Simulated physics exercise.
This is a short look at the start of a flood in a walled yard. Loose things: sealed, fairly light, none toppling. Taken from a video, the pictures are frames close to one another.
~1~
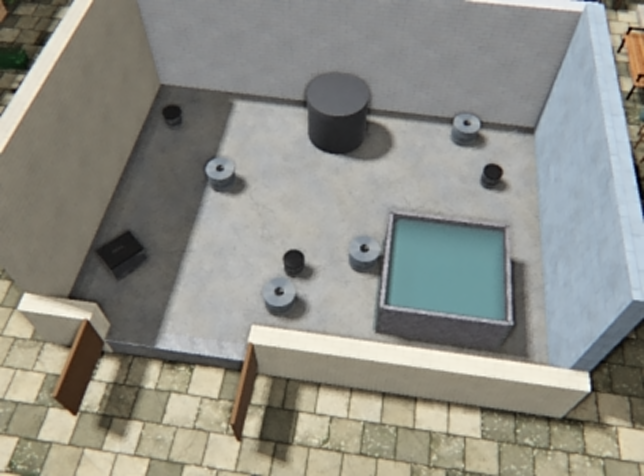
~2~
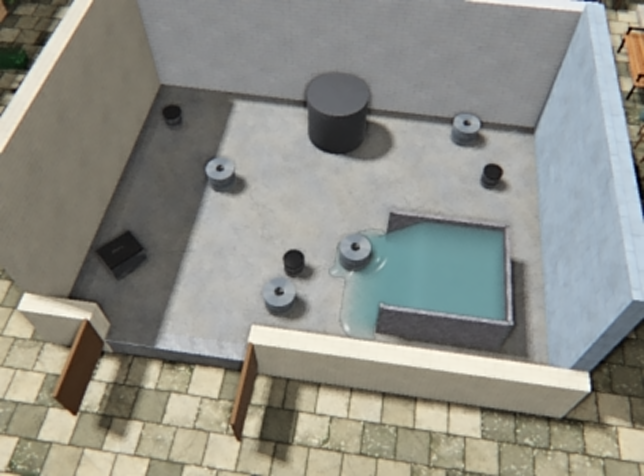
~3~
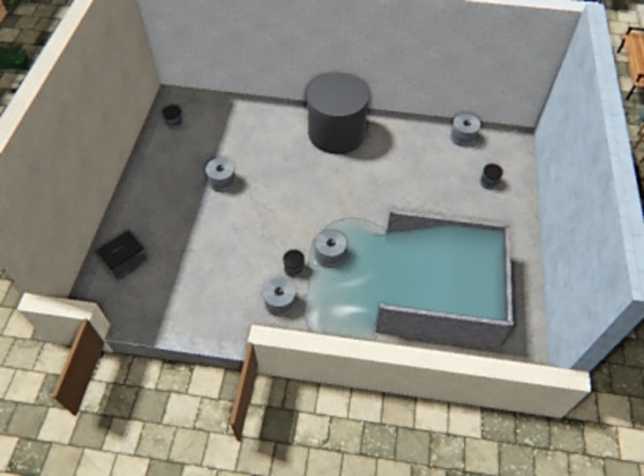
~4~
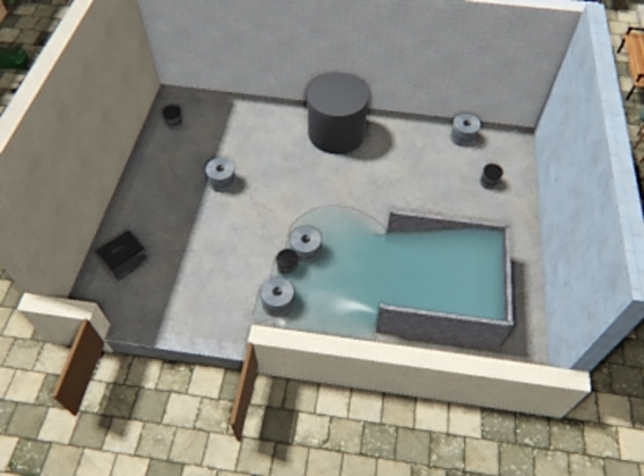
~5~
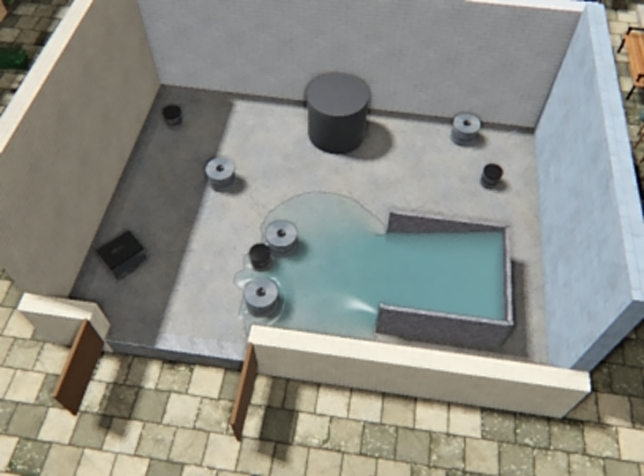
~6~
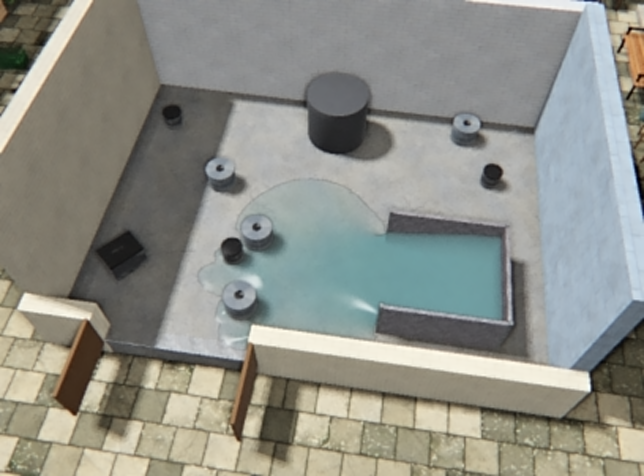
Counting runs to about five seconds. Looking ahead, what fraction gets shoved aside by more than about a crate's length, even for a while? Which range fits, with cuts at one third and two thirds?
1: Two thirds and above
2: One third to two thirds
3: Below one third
Option 1: Two thirds and above.
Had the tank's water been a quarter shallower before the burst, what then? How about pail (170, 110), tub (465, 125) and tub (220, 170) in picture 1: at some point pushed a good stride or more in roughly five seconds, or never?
In the order asked: Over that distance, below that distance and over that distance.
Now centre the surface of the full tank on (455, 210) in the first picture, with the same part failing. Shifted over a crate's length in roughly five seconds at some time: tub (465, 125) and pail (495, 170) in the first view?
The first one fell short, the second fell short.
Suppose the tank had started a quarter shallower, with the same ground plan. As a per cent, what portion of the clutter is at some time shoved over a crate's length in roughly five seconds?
I'd say somewhere about 80 percent.
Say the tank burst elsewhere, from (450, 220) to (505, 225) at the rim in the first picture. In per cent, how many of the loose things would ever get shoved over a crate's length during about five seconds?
About 20 per cent.
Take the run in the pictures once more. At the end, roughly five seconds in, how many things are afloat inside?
The answer would be 6.
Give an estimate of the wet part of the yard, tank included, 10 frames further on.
Something close to 65 per cent.
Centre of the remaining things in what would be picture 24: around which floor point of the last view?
Mean floor position: Approx. (234, 155) px, last view.
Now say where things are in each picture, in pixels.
In the first picture, a tub at (364, 249), on the bottom; a pail at (294, 258), on the bottom; 0 of 8 have shifted.
In the second picture, a tub at (355, 247), on the bottom, close to its start; a pail at (294, 258) rests on the ground; 1 of 8 have shifted.
In the third picture, a tub at (331, 243) rests on the ground, a stride from its start; a pail at (294, 258) rests on the ground; 1 of 8 have shifted.
In the fourth picture, a tub at (306, 239) rests on the ground, a stride from its start; a pail at (287, 258) rests on the ground, close to its start; 2 of 8 have shifted.
In the fifth picture, a tub at (281, 234) rests on the ground, a stride from its start; a pail at (260, 252) rests on the ground, a stride from its start; 3 of 8 have shifted.
In the sixth picture, a tub at (257, 227) rests on the ground, far from its start; a pail at (231, 246), on the bottom, a stride from its start; 3 of 8 have shifted.
A moment on, 3 of 8 are well off their spots; 0 afloat.
Next, 4 of 8 are well off their spots; 4 afloat.
Later, 6 of 8 are well off their spots; 6 afloat.
In the end, 6 of 8 are well off their spots, and 6 have been at some point; 6 afloat.
